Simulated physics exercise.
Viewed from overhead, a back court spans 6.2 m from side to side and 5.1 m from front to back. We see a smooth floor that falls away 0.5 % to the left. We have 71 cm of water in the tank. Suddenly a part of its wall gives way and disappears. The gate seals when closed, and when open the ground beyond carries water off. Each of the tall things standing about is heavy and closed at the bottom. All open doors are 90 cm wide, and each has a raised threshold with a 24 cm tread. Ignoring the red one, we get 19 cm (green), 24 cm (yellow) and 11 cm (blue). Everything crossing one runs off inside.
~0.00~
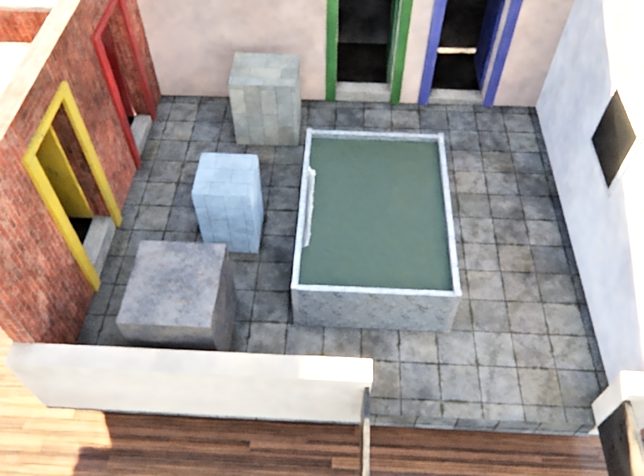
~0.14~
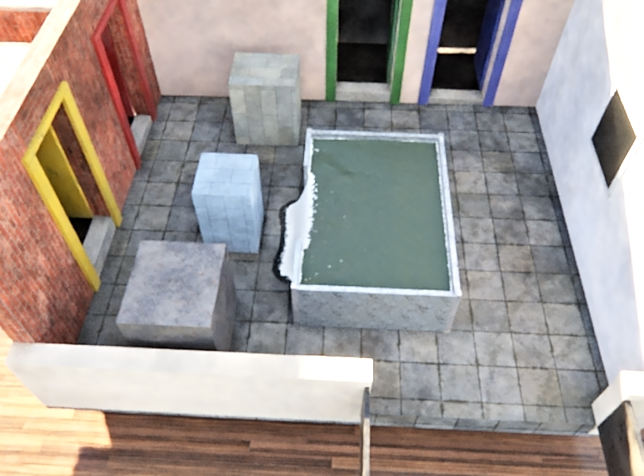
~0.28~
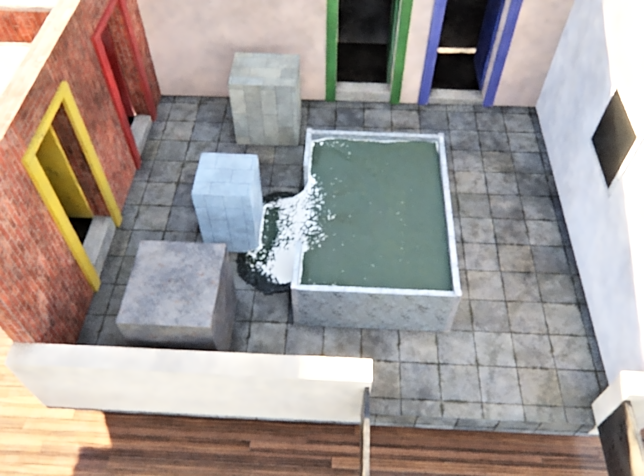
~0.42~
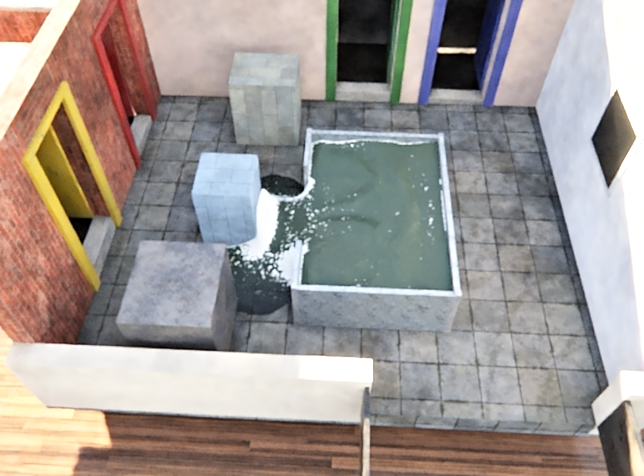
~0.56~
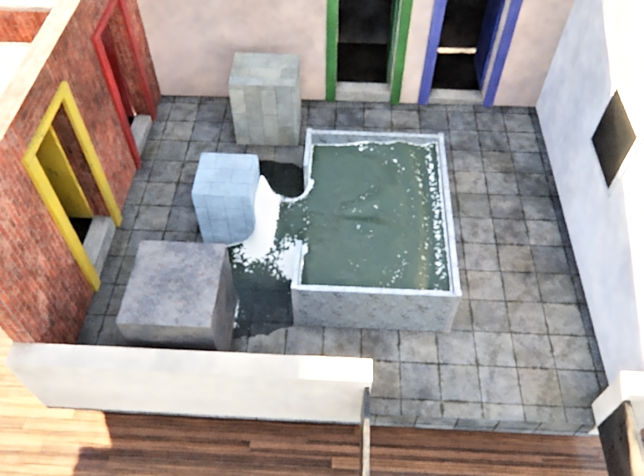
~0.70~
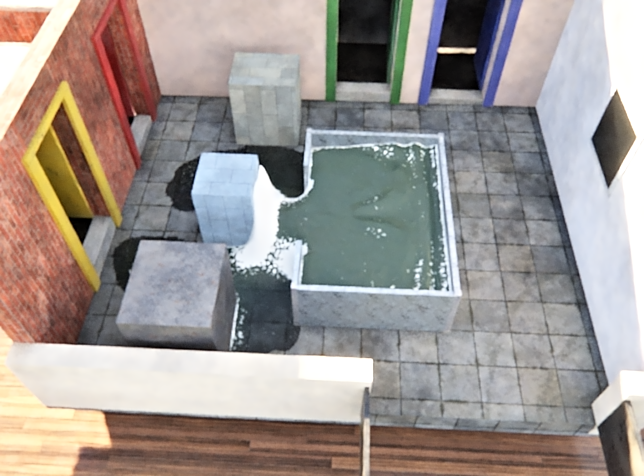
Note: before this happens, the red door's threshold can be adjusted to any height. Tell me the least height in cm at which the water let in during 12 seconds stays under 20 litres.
It should be about 20 cm.
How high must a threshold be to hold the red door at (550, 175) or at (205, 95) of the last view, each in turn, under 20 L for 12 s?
9.0 and 20 cm.
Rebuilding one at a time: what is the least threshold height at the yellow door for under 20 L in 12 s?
Yellow would need about 27 cm on its own.
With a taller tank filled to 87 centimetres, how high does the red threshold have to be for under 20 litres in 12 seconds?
About 26 cm.
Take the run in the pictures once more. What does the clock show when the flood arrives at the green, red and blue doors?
For green it's 1.8 s, for red 1.0 s, and for blue 2.4 s.
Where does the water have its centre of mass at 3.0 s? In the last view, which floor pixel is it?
Centre estimate: (299, 232) px, approximately.
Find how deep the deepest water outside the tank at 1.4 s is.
I'd estimate roughly 54 cm.
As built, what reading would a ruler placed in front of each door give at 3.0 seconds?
Centimetres: Green = 8, yellow = 24, red = 20, blue = 4.
After 1.4 s water covers 35 % of the floor, deepest (54 cm) near (273, 237); 8 cm at the red door, 0 litres in over its 14 cm threshold.
After 3.0 s water covers 70 % of the floor, deepest (36 cm) near (273, 237); 20 cm at the red door, 43 litres in over its 14 cm threshold.
After 12.0 s water covers 95 % of the floor, deepest (13 cm) near (105, 263); 13 cm at the red door, 106 litres in over its 14 cm threshold.
At the red door as built, the water arrived by 1.1 s and peaked near 24 cm at 2.0 s.
With a threshold of 18.5 cm, 32 litres would have come in within the 12 s; with 25 cm, 5 litres. So under 20 litres takes about 20 cm.
